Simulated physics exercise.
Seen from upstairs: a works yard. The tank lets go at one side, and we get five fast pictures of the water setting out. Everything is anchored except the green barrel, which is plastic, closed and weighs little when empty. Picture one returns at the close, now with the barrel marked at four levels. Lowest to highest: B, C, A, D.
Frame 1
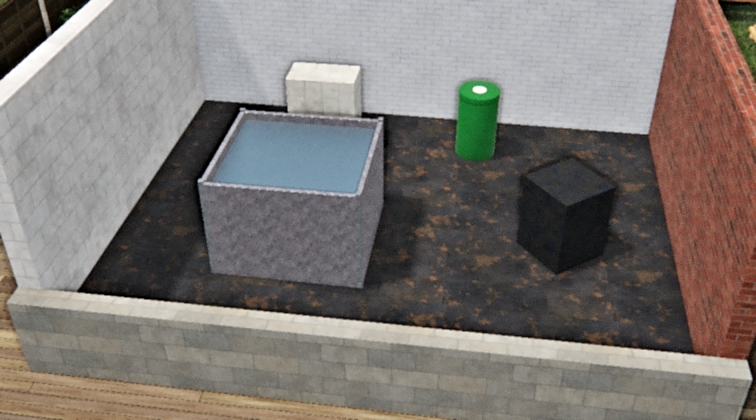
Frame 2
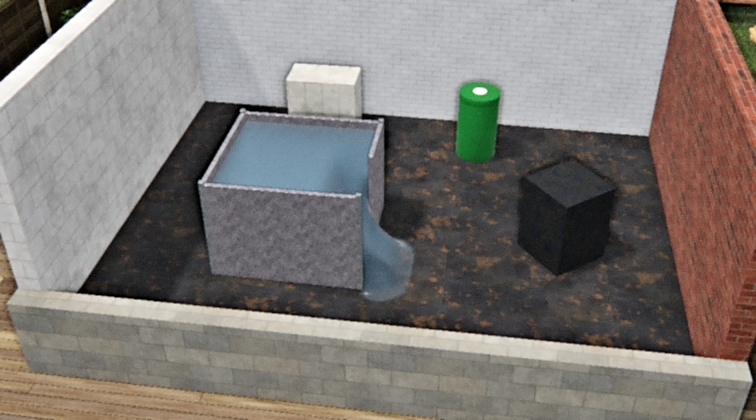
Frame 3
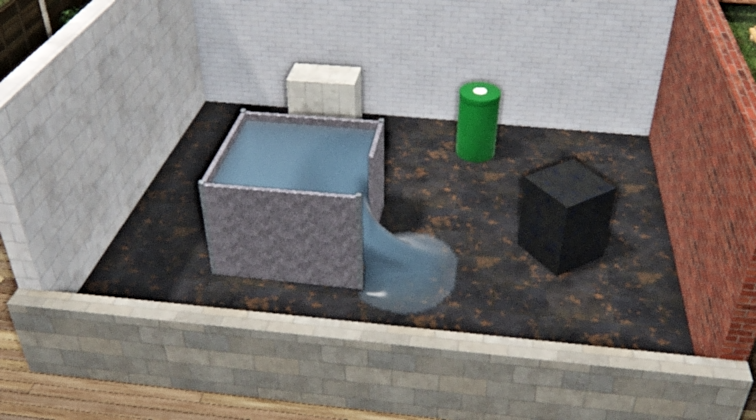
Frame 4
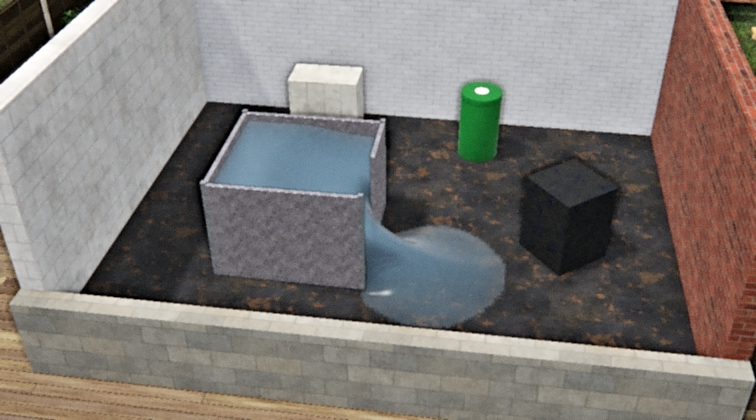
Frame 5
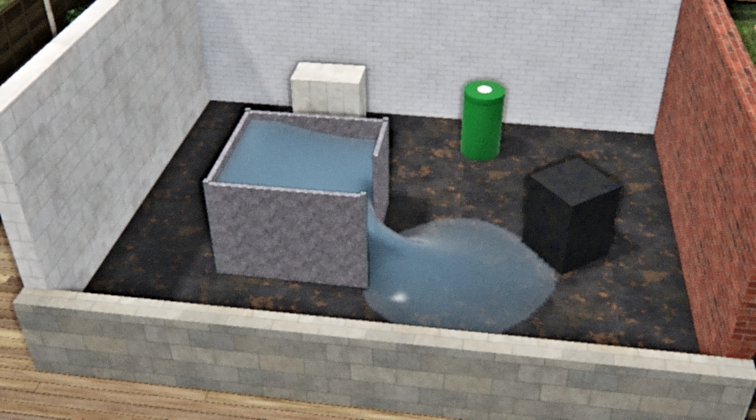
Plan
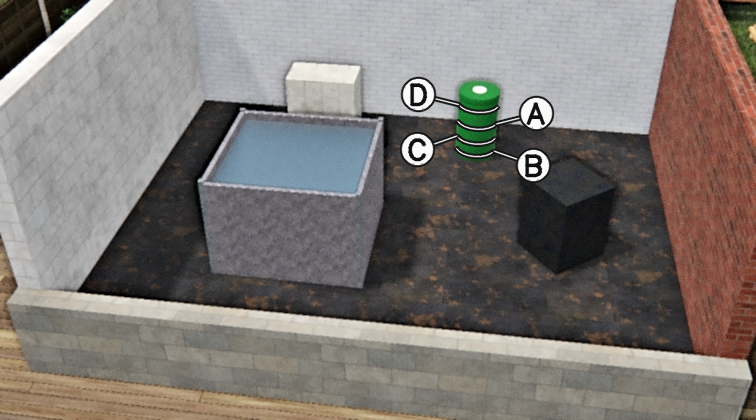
Water poured out through the right side of a full stone tank in a walled yard, then spread across the dark ground in a widening puddle towards the black block, while the green barrel stood behind.
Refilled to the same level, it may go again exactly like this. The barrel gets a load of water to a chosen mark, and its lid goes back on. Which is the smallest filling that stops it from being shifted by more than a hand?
I would pick level C.
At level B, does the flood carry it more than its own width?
Yes, clearly.
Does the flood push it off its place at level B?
Yes, it does.
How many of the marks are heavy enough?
Three of them.
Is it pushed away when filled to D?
No.
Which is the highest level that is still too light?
That would be B.
In white, A at (476, 129); B at (474, 156); C at (475, 144); D at (477, 112); from the bottom up B, C, A, D.
Choosing A, it does not move.
Choosing B, it is pushed about twice its own width away.
Choosing C, it does not move.
Choosing D, it does not move.
